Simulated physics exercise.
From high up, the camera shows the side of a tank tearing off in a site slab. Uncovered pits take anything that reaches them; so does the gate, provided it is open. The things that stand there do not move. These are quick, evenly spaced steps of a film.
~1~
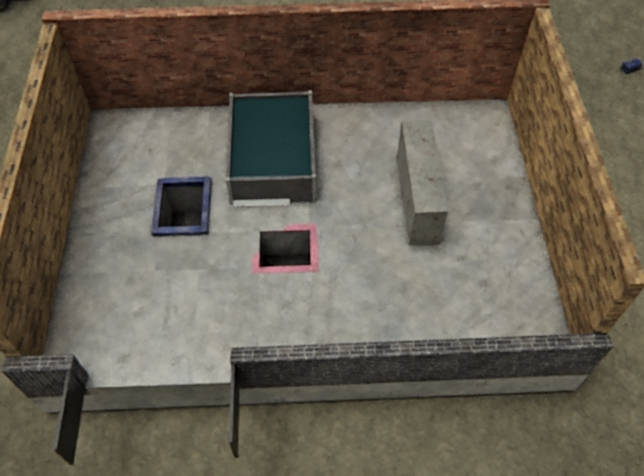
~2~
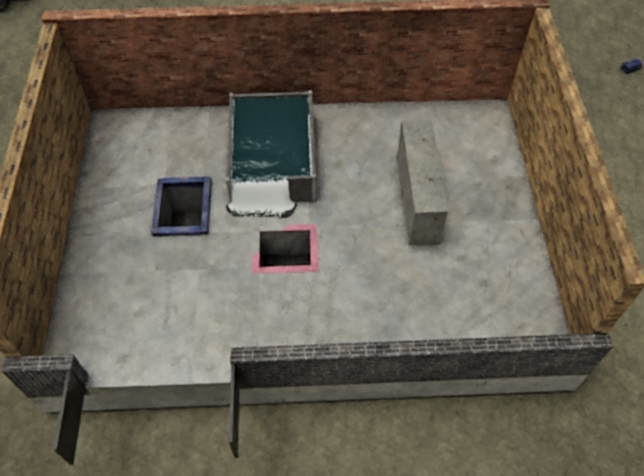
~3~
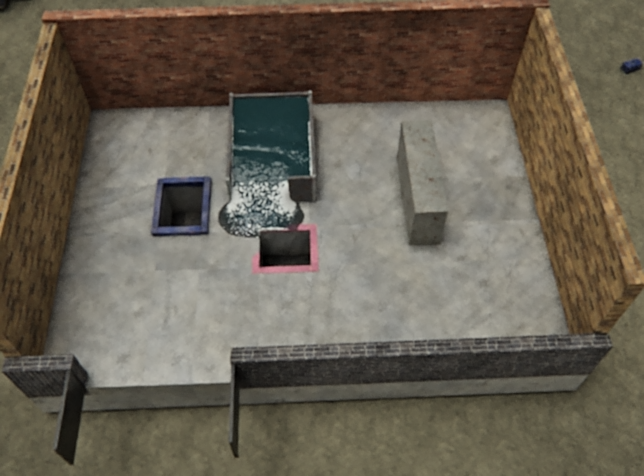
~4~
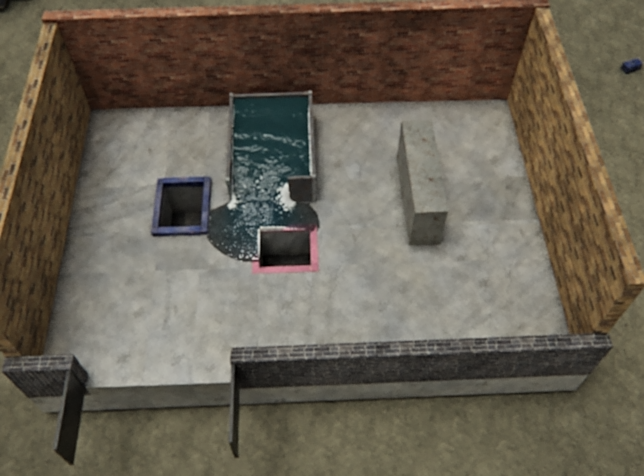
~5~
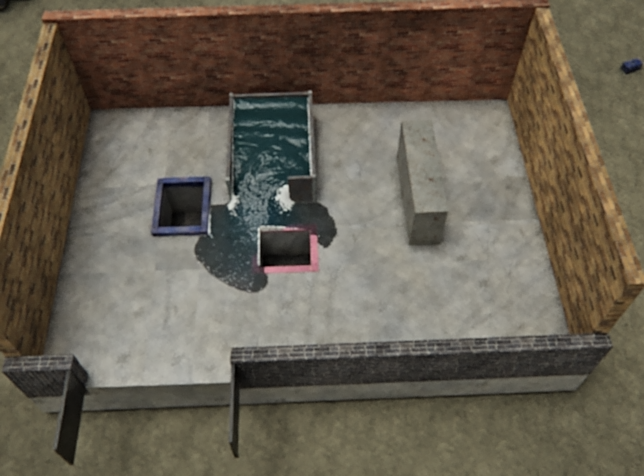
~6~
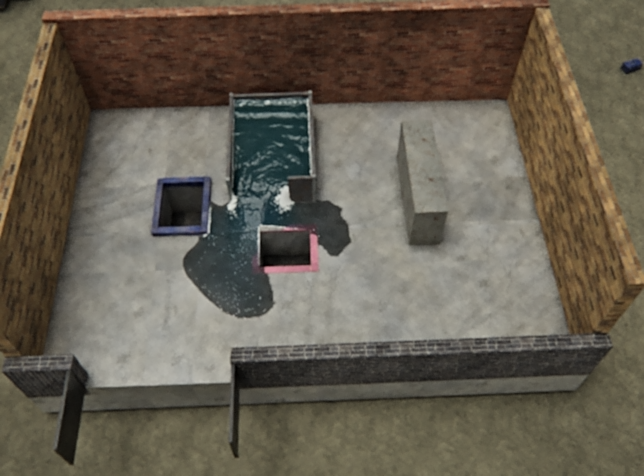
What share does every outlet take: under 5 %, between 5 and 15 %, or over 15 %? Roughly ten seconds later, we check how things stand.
At the end, the gate will drain in excess of fifteen per cent. The blue pit will drain shy of five per cent. The pink pit will drain in excess of fifteen per cent.
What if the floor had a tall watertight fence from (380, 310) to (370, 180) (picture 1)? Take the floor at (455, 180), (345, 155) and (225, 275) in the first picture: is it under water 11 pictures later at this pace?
The first location is not reached, the second is not reached, and the third is soaked through.
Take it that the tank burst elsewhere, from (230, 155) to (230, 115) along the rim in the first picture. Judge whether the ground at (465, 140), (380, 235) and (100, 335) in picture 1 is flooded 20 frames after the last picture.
Spot by spot: Unaffected, then unaffected, then soaked through.
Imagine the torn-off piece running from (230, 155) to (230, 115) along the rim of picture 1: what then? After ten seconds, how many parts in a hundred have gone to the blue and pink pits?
Shares: Blue at 6 percent, pink at 0 percent.
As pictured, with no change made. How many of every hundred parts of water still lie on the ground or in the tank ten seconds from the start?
I'd say roughly 24 percent.
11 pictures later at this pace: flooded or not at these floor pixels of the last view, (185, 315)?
Verdict: Under water.
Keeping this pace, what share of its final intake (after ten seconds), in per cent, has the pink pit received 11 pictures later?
Near 50 in a hundred.
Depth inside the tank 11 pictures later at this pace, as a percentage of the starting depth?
Near 46 in a hundred.
A moment on, water covers 15 % of the floor; the gate 0 %, the blue pit 0 %, the pink pit 14 %.
Next, water covers 20 % of the floor; the gate 5 %, the blue pit 0 %, the pink pit 24 %.
Then, water covers 25 % of the floor; the gate 14 %, the blue pit 0 %, the pink pit 32 %.
Later, water covers 25 % of the floor; the gate 22 %, the blue pit 0 %, the pink pit 41 %.
In the end, water covers 20 % of the floor; the gate 29 %, the blue pit 0 %, the pink pit 46 %.
